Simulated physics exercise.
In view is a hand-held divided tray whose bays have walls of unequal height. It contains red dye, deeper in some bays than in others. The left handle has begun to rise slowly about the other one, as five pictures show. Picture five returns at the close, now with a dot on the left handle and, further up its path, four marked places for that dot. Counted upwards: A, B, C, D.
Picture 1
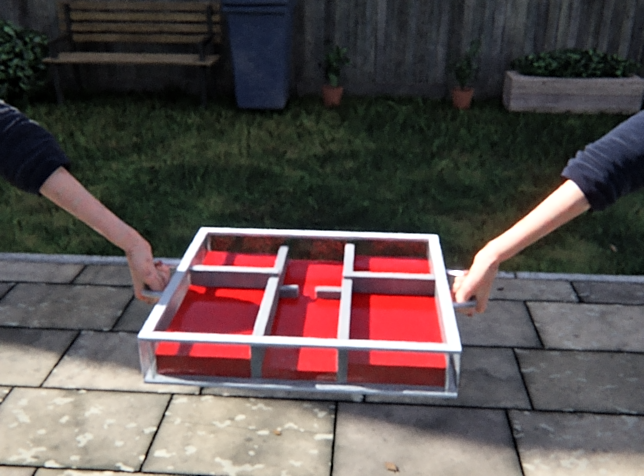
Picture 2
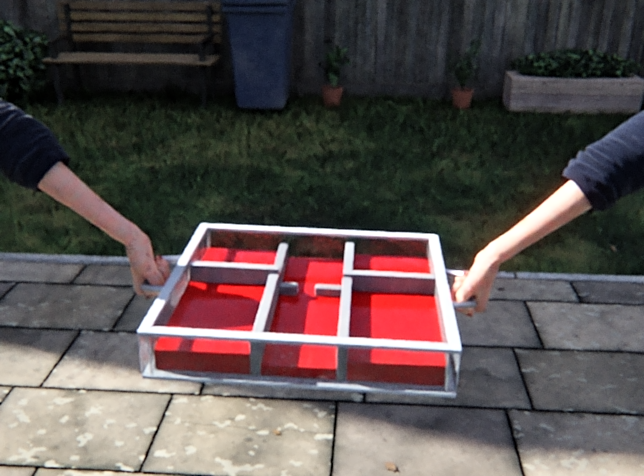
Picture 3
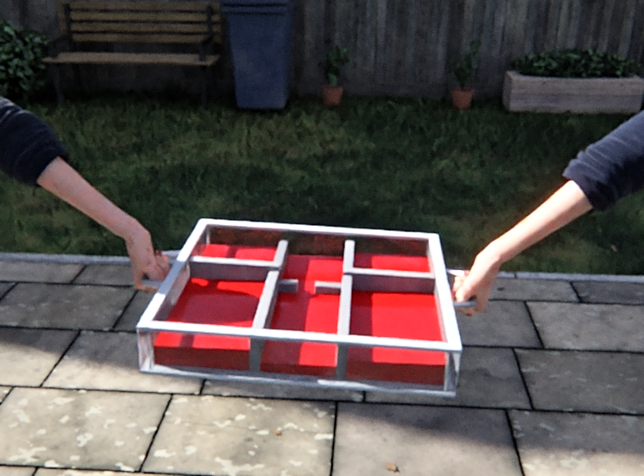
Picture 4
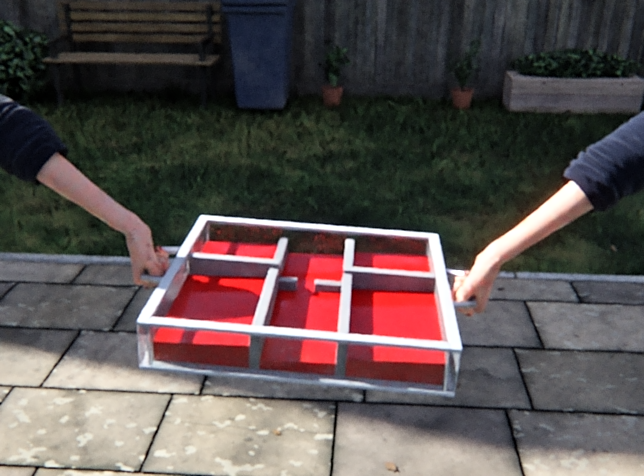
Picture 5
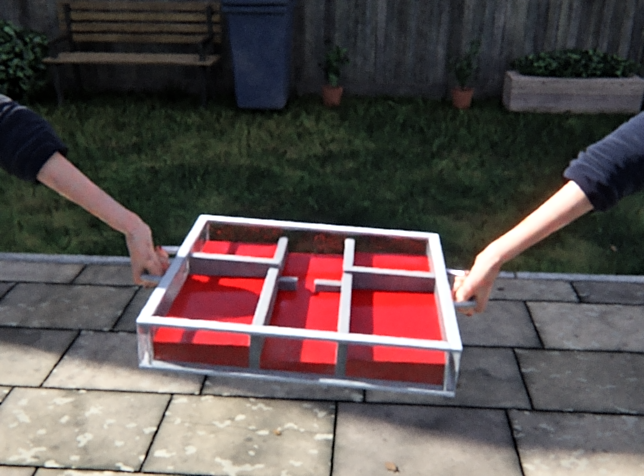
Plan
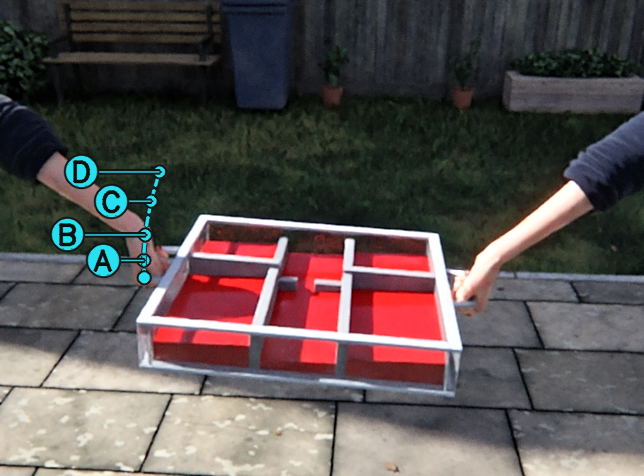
On a garden patio, two hands holding a divided tray of red liquid, the left hand slightly raising its side.
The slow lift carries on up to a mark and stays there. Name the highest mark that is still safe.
That is mark D.
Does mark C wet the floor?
No, that is safe.
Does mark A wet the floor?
No, that is safe.
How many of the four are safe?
All of the four.
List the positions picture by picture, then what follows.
In the first picture, the tray is level; deepest in the front left bay, at (220, 317), shallowest in the back middle; left handle at (154, 278).
In the second picture, tipped about 1° down to the right; no wall is crossed; left handle at (154, 273).
In the third picture, tipped about 2° down to the right; no wall is crossed; left handle at (153, 268).
In the fourth picture, tipped about 3° down to the right; no wall is crossed; left handle at (153, 264).
In the fifth picture, tipped about 3° down to the right; deepest in the front left bay, at (219, 306), shallowest in the back middle; left handle at (153, 263).
In cyan, A at (143, 260); B at (145, 234); C at (151, 201); D at (159, 171).
Choosing A, nothing spills; the front left bay holds the most.
Choosing B, nothing spills; the front left bay holds the most.
Choosing C, nothing spills; the front left bay holds the most.
Choosing D, nothing spills; the front right bay holds the most.
